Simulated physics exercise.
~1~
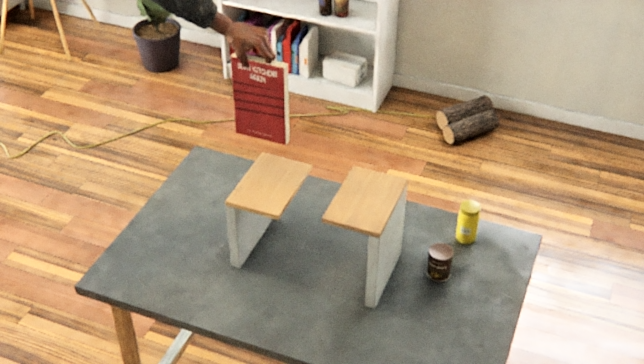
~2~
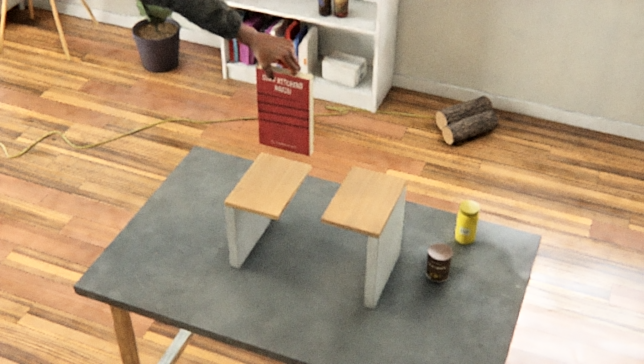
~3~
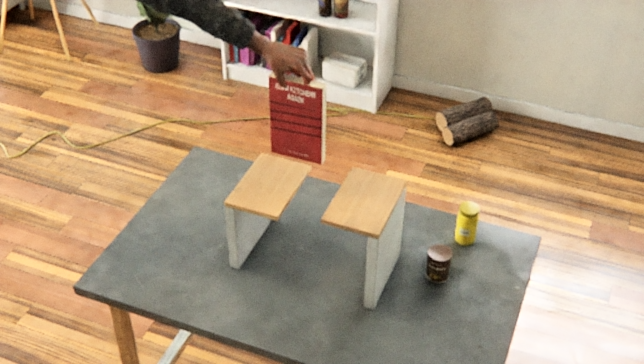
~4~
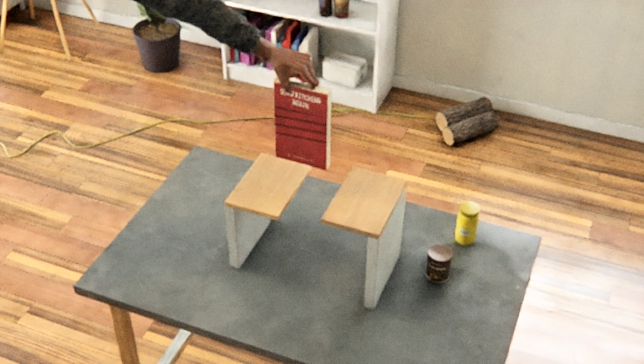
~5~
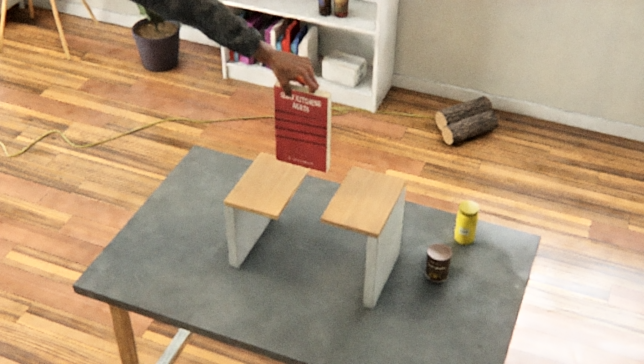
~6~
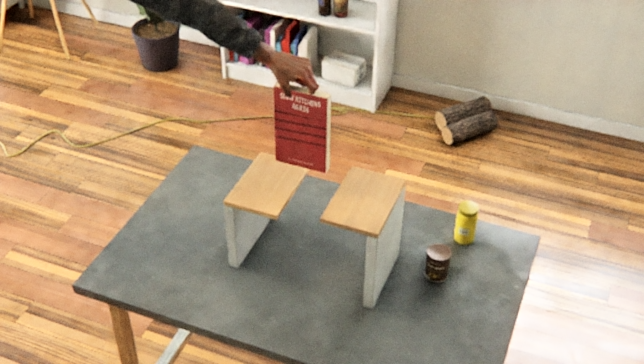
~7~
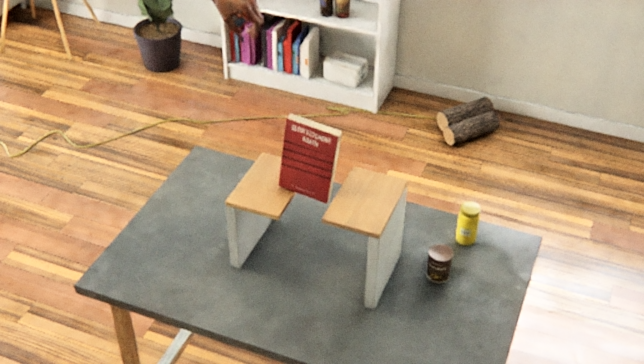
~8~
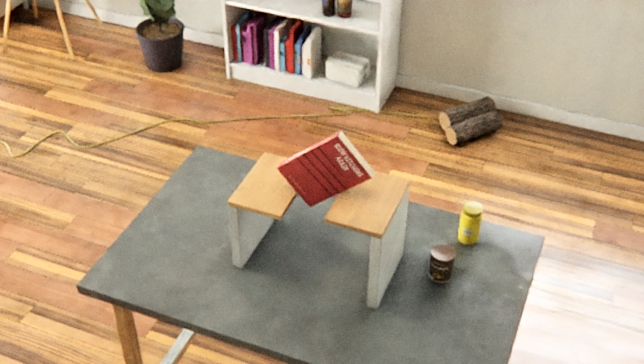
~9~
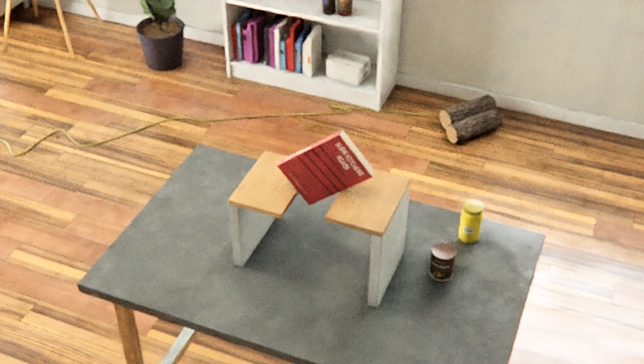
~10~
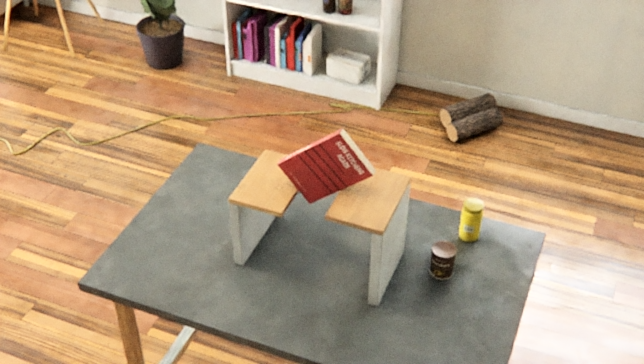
A hand lowering a red book upright over a gap between two wooden-topped supports, releasing it, the book tipping and lodging aslant.
